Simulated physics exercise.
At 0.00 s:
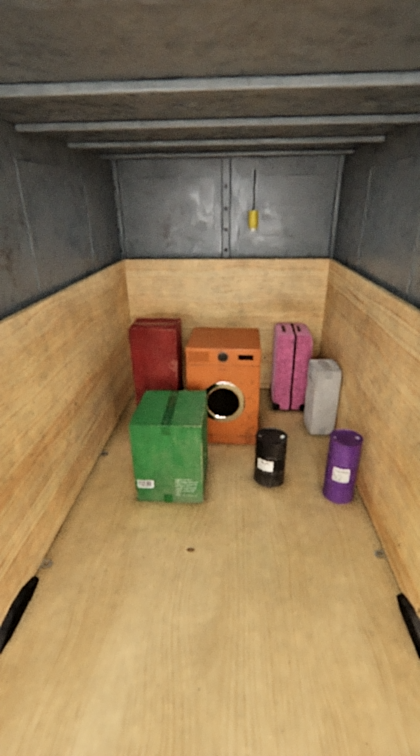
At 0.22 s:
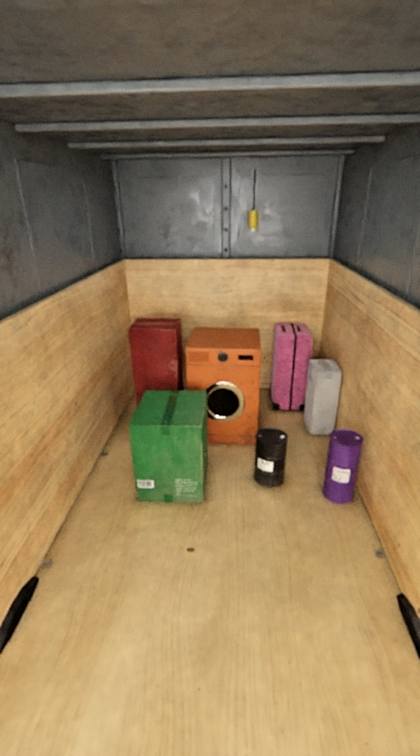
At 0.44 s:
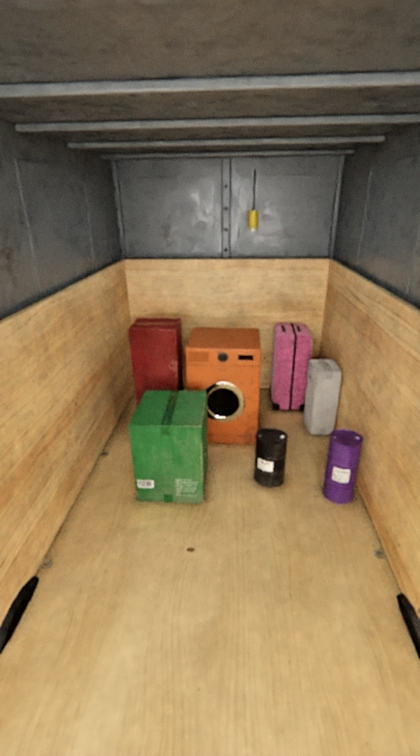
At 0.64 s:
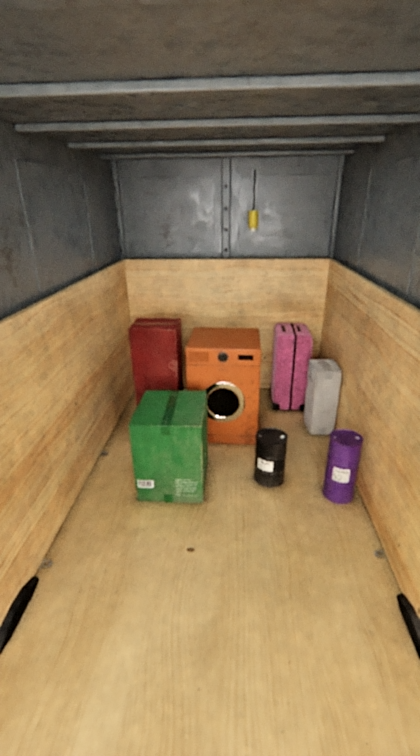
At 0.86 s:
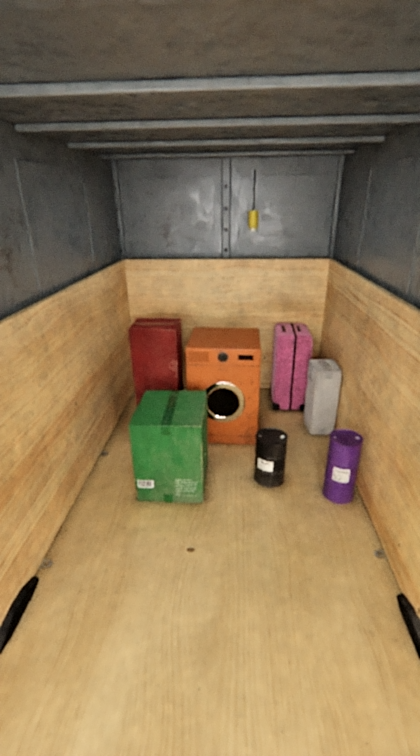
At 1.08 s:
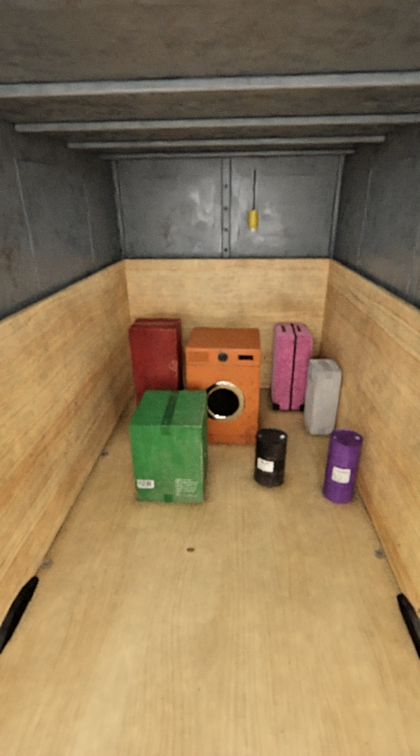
Nothing visibly moves in the wood-lined load bay, where a green box, a red box and an orange washing machine stand left of a pink suitcase, a pale grey case, and black and purple canisters, beneath a hanging yellow lamp.
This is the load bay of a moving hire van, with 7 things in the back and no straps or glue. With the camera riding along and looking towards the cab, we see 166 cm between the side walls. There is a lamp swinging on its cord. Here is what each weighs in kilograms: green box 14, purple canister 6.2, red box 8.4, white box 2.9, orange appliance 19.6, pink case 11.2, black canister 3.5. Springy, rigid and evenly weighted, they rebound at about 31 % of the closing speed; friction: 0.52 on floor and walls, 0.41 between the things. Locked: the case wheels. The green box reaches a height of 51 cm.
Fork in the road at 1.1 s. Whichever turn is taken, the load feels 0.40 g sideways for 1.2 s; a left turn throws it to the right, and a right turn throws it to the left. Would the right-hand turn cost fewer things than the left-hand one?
No, the left-hand one costs fewer.
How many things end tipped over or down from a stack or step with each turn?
Heading left gives 0 while heading right gives 1.
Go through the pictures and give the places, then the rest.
In the first frame, no push; green box (173, 444); purple canister (342, 467).
In the second frame, force 0.16 g jolt; orange appliance (225, 384); pink case (290, 366).
In the third frame, no push; black canister (270, 457); red box (159, 378).
In the fourth frame, no push; white box (321, 397); orange appliance (225, 384).
In the fifth frame, no push; pink case (290, 366); black canister (270, 457).
In the sixth frame, no push; green box (173, 444); purple canister (342, 467).
Turning left. By 1.68 s, force 0.40 g right.
By 2.58 s, no push; red box tilted 3°.
By 3.08 s, no push.
When it is over (3.6 s), all 7 within 15 cm of the start. End places, in pixels of the last picture, green box near (173, 444), purple canister near (342, 467).
Turning right instead, white box tipped over or down from a stack or step, 1 of 7 in all.
